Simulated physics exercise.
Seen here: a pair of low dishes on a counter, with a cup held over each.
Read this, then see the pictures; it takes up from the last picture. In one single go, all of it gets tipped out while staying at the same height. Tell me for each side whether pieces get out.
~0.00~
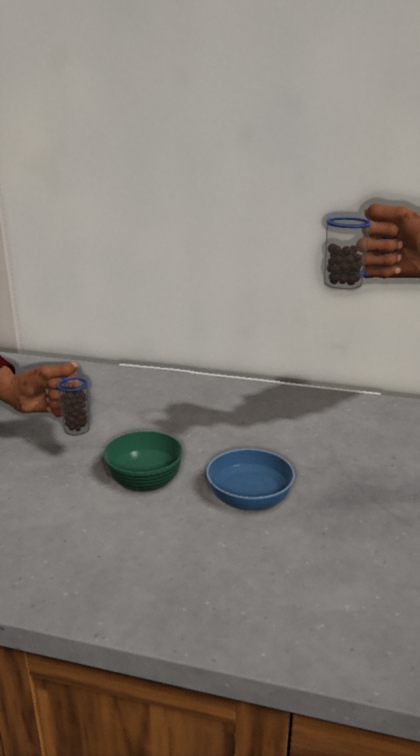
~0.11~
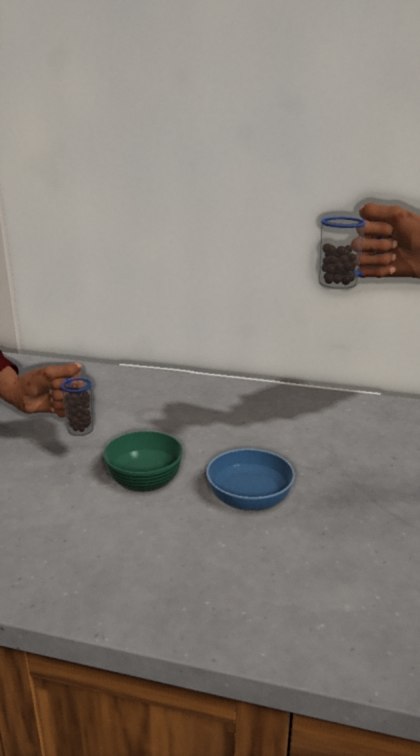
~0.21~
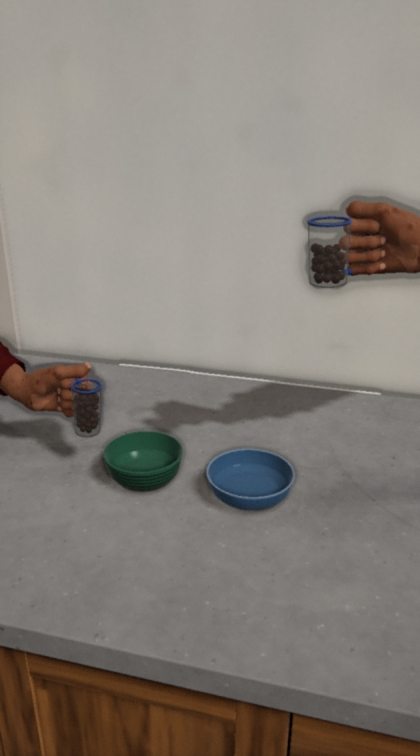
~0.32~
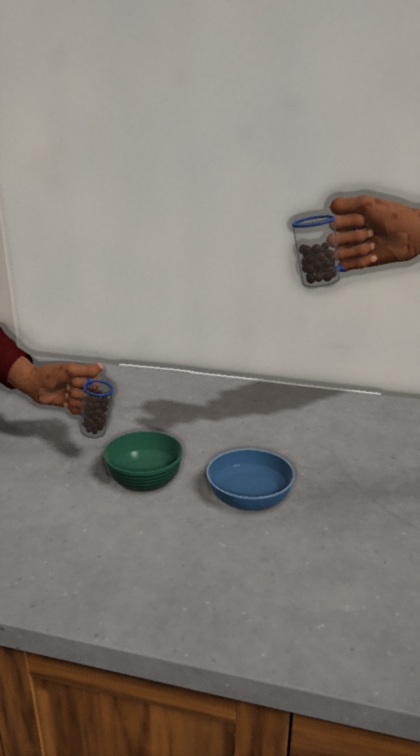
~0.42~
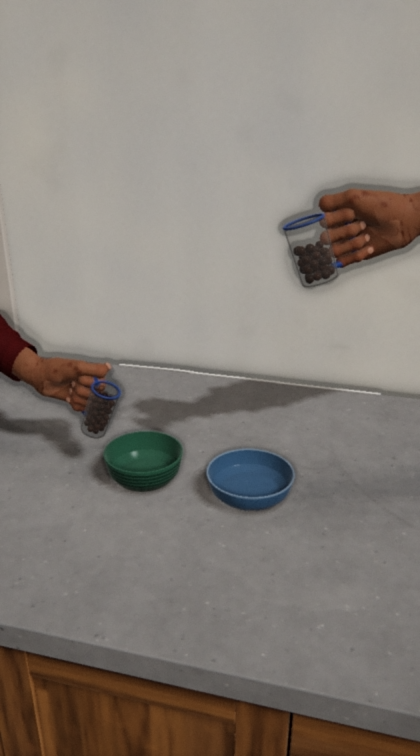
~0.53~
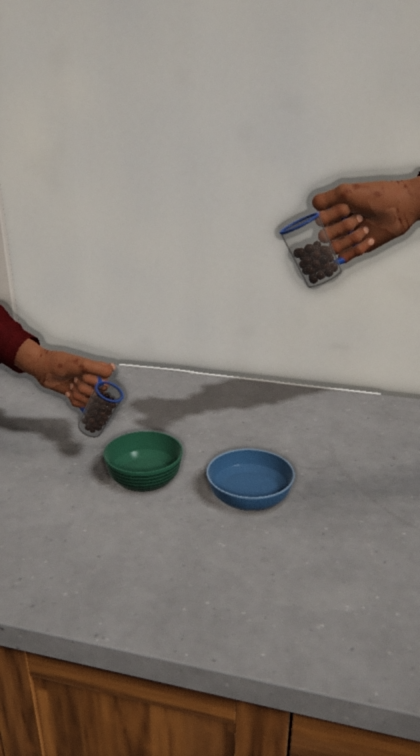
As I see it, left dish retains it entirely, right dish lets bits escape.
After 0.81 s, left, the whole lot still in the cup; right, the whole lot still in the cup.
After 1.17 s, left, the whole lot still in the cup; right, the whole lot still in the cup.
After 1.56 s, left, near two thirds still in the cup, near a quarter in the dish, a little in the air; right, near two thirds still in the cup, near a third in the air.
In the end (2.8 s), left, the whole lot in the dish, none at all outside the dish; right, near half in the dish, near half outside the dish.
